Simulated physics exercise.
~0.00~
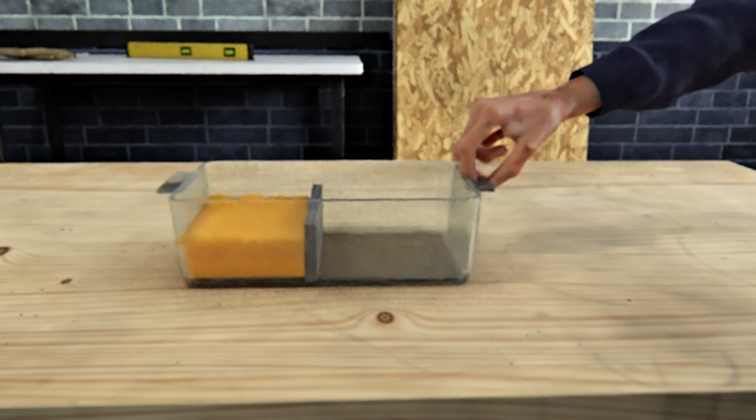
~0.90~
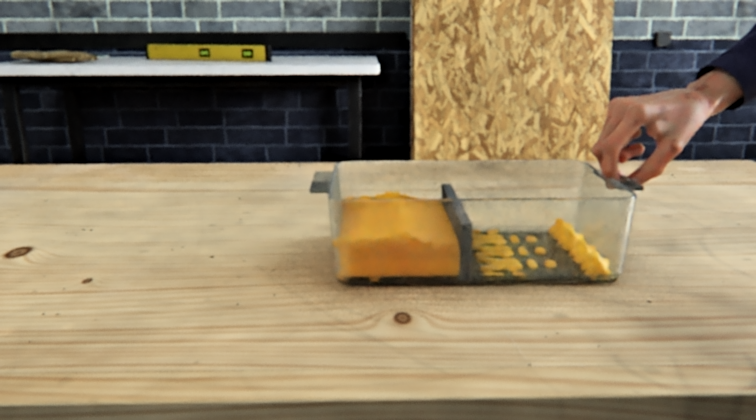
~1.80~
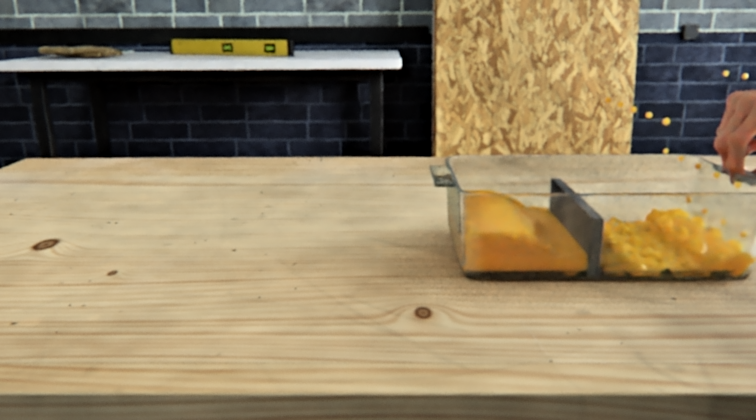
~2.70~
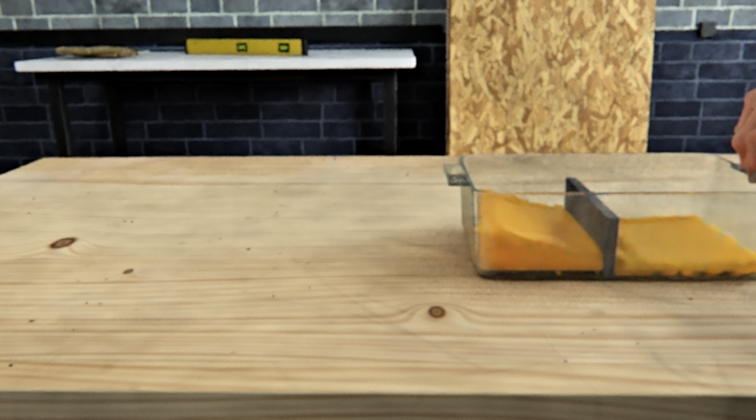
A clear plastic food box, split by a low grey wall, sits on a pale wooden table with orange juice filling its left part and nothing in its right. The view is from the front, with a dark brick wall, a chipboard panel and a white shelf holding a yellow level behind. A hand in a dark sleeve grips the right end and pulls the box to the right. Juice spills over the wall into the empty part, then sloshes high as drops fly out near the hand. Finally the box rests at the right, with juice lying in both parts.
